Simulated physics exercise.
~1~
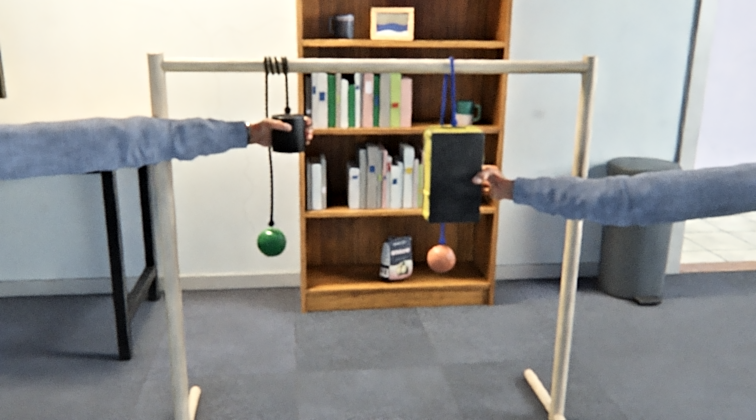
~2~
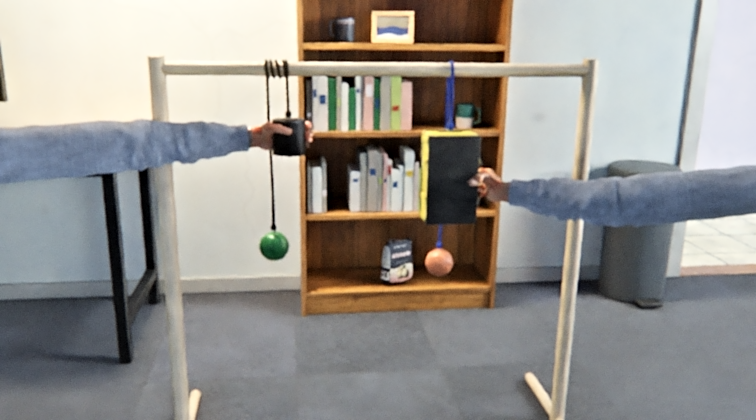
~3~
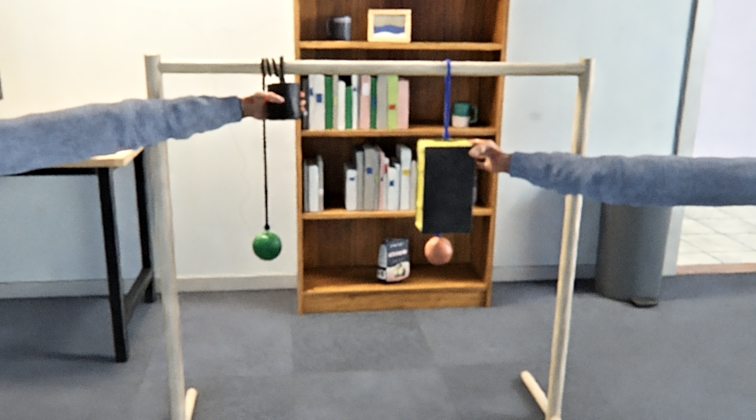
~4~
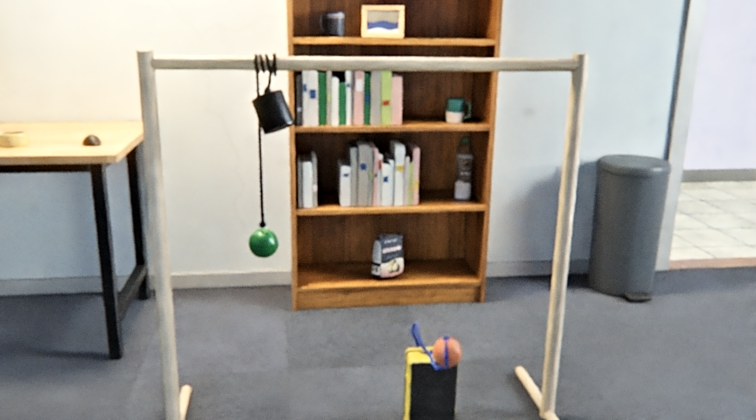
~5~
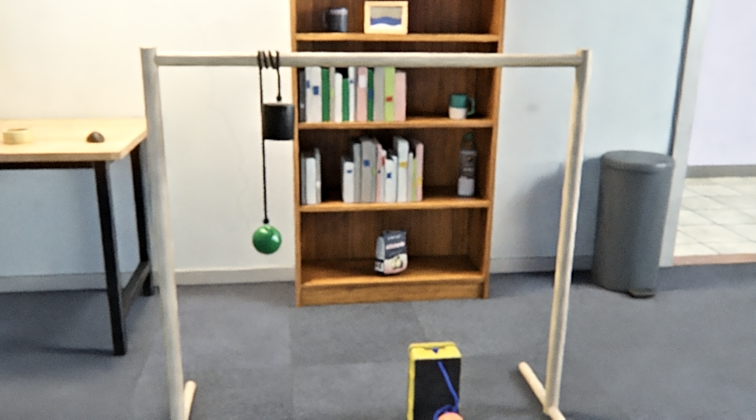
A yellow and black case on a blue cord over a wooden rail drops to the floor with its orange ball after two hands holding the hanging objects let go, while a black cylindrical object on a dark cord stays hanging above a green ball.
